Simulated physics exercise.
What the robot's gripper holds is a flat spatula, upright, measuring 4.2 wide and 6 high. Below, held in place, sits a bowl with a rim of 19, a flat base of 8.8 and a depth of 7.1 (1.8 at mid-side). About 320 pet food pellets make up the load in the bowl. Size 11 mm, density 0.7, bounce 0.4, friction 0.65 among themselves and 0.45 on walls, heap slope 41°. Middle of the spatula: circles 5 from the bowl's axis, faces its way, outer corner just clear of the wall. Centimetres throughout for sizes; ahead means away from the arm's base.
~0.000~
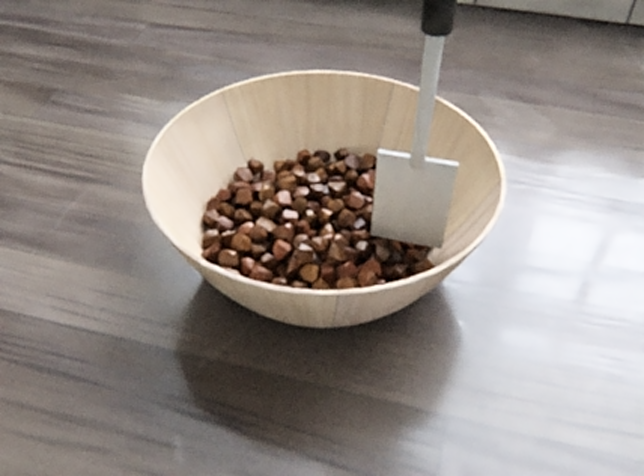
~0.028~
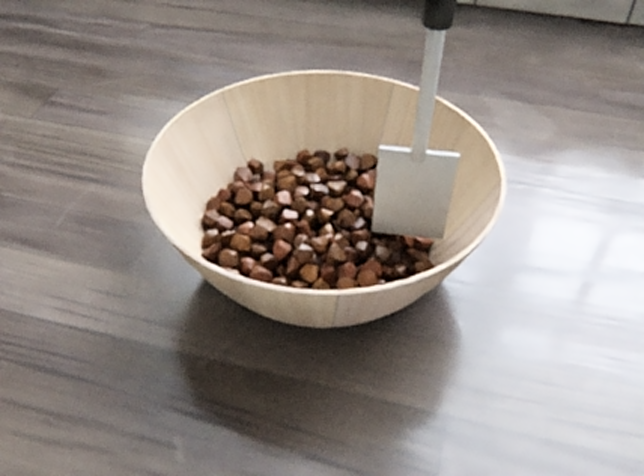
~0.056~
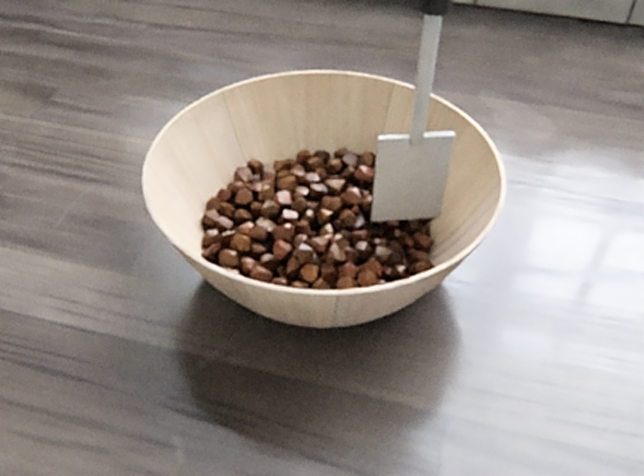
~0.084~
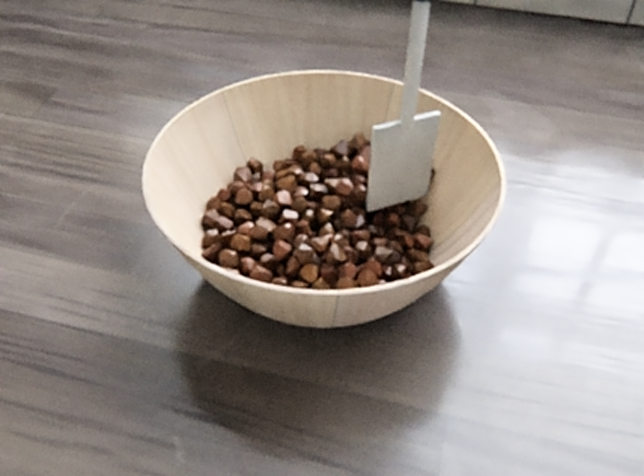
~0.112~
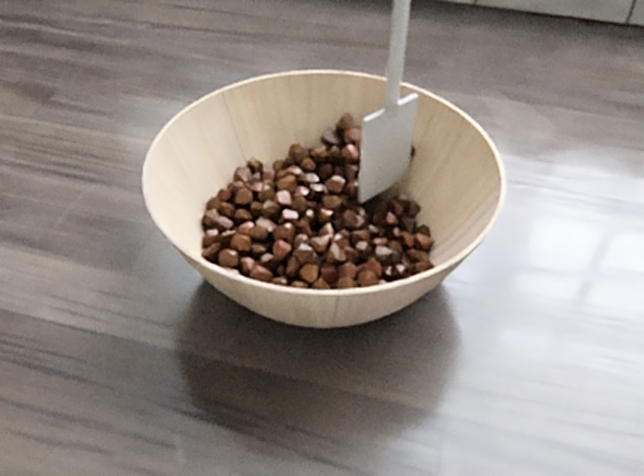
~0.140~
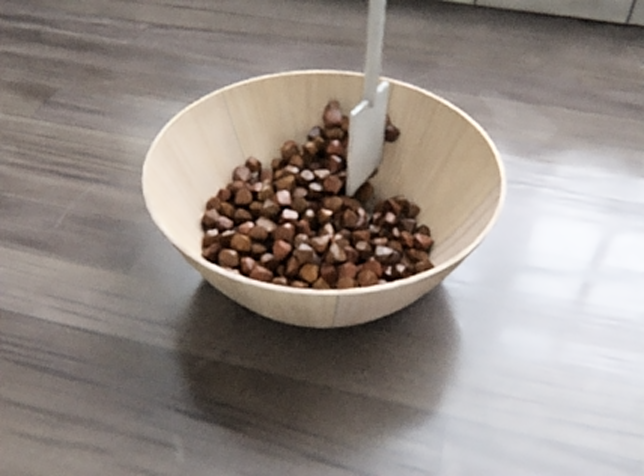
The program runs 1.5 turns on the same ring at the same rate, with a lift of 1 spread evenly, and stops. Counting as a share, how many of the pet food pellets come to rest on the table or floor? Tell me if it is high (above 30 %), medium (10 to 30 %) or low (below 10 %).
It is low, below 10 %.
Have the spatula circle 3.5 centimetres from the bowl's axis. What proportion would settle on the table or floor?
Around 0 in a hundred, in that case.
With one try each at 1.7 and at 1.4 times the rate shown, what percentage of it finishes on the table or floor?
25 % and 15 %.
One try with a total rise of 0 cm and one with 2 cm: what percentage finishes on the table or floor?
Estimates: 15 % and 5 %.
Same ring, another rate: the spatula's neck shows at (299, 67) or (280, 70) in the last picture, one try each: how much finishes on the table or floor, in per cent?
About 20 and 20 %.
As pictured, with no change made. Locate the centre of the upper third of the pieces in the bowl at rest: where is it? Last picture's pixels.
The centre is near pixel (265, 242).
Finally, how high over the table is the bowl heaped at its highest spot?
Top height: Around 6.5 cm.
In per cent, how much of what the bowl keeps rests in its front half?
About 55 per cent.
After 0.44 s, 255° round, highest piece 8 above the table; 315 in the bowl, 1 on the table or floor, 3 in flight or on the tool.
After 0.73 s, 77° round, highest piece 8 above the table; 313 in the bowl, 6 on the table or floor.
After 1.08 s, 180° round, highest piece 6 above the table; 311 in the bowl, 8 on the table or floor.
After 1.78 s, 180° round, highest piece 6 above the table; 311 in the bowl, 8 on the table or floor.
In the end, 311 in the bowl, 8 on the table or floor. That is 3 % on the table or floor.
